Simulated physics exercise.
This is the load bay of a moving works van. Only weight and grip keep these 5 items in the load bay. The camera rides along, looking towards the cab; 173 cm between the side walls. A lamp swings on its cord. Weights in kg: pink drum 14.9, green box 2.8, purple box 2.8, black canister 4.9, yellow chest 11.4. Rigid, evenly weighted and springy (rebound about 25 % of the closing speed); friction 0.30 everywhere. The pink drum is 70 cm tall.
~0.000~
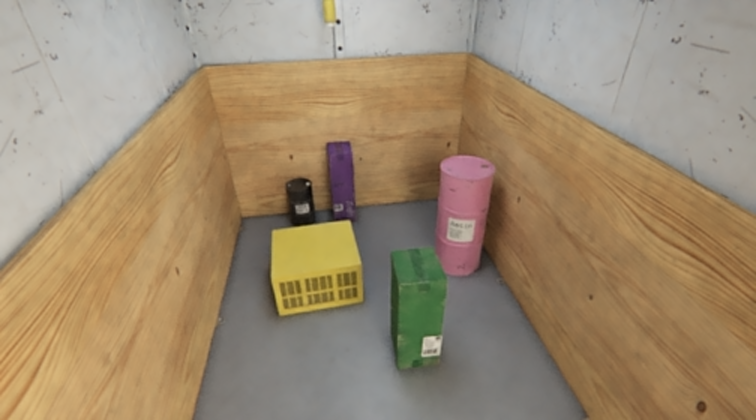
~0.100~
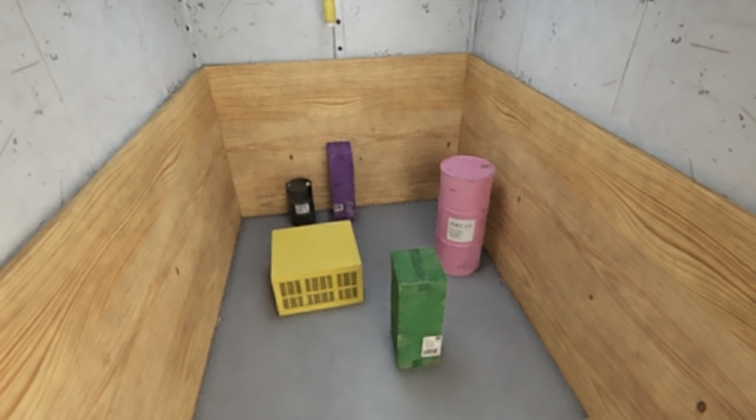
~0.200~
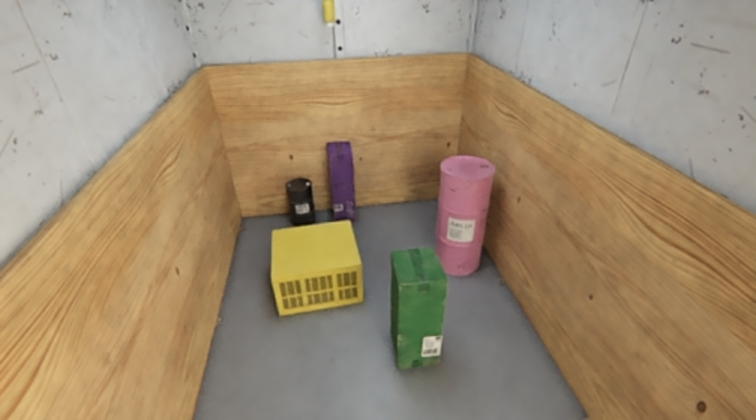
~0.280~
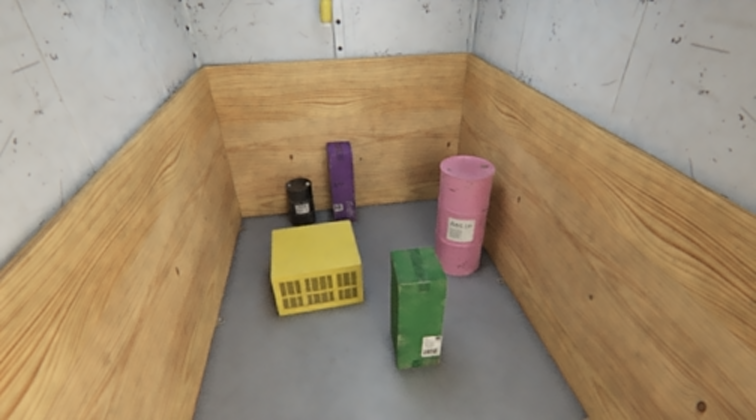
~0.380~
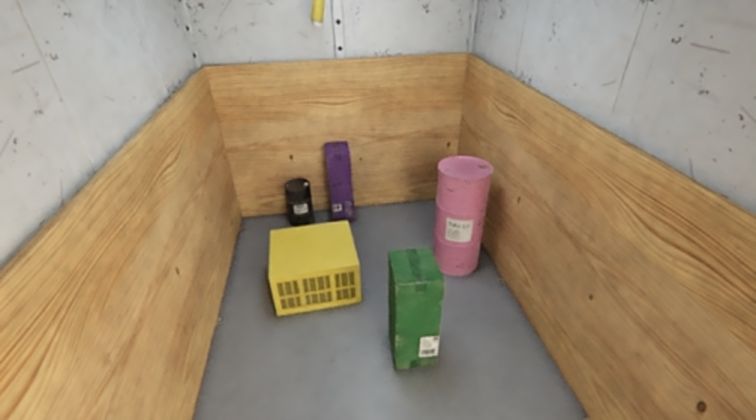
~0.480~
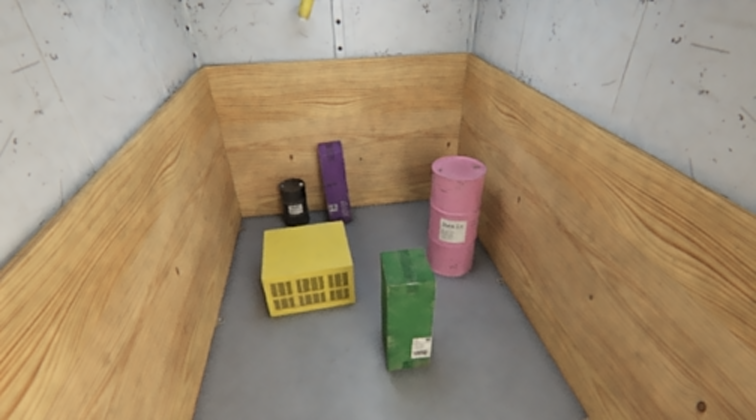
The video shows a wood-lined load bay holding a pink drum, green box, yellow chest, black canister and purple box; the hanging yellow lamp swings left, then the objects shift slightly left and the purple box leans a little.
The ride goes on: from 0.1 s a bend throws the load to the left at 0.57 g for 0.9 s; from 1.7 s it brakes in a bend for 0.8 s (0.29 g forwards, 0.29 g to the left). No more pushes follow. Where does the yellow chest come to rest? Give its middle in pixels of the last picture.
The yellow chest comes to rest near (260, 271).
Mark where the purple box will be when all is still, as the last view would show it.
Near (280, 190).
Around 0.68 s, force 0.57 g left; yellow chest shifted 20 cm near (283, 269); purple box at 26° to upright; green box shifted 20 cm.
Around 0.78 s, force 0.50 g left; yellow chest shifted 32 cm near (263, 271); purple box at 50° to upright; green box shifted 32 cm.
Around 0.88 s, force 0.27 g left; yellow chest shifted 33 cm near (262, 272); purple box at 45° to upright; green box shifted 45 cm.
Around 1.18 s, smooth; yellow chest shifted 33 cm near (262, 272); purple box at 40° to upright; green box at 9° to upright.
Finally (3.1 s), on their side or leaning hard in the load bay, purple box; not toppled but over 15 cm from the start, pink drum, green box, black canister and yellow chest. Final places as that camera would see them, yellow chest near (260, 271).
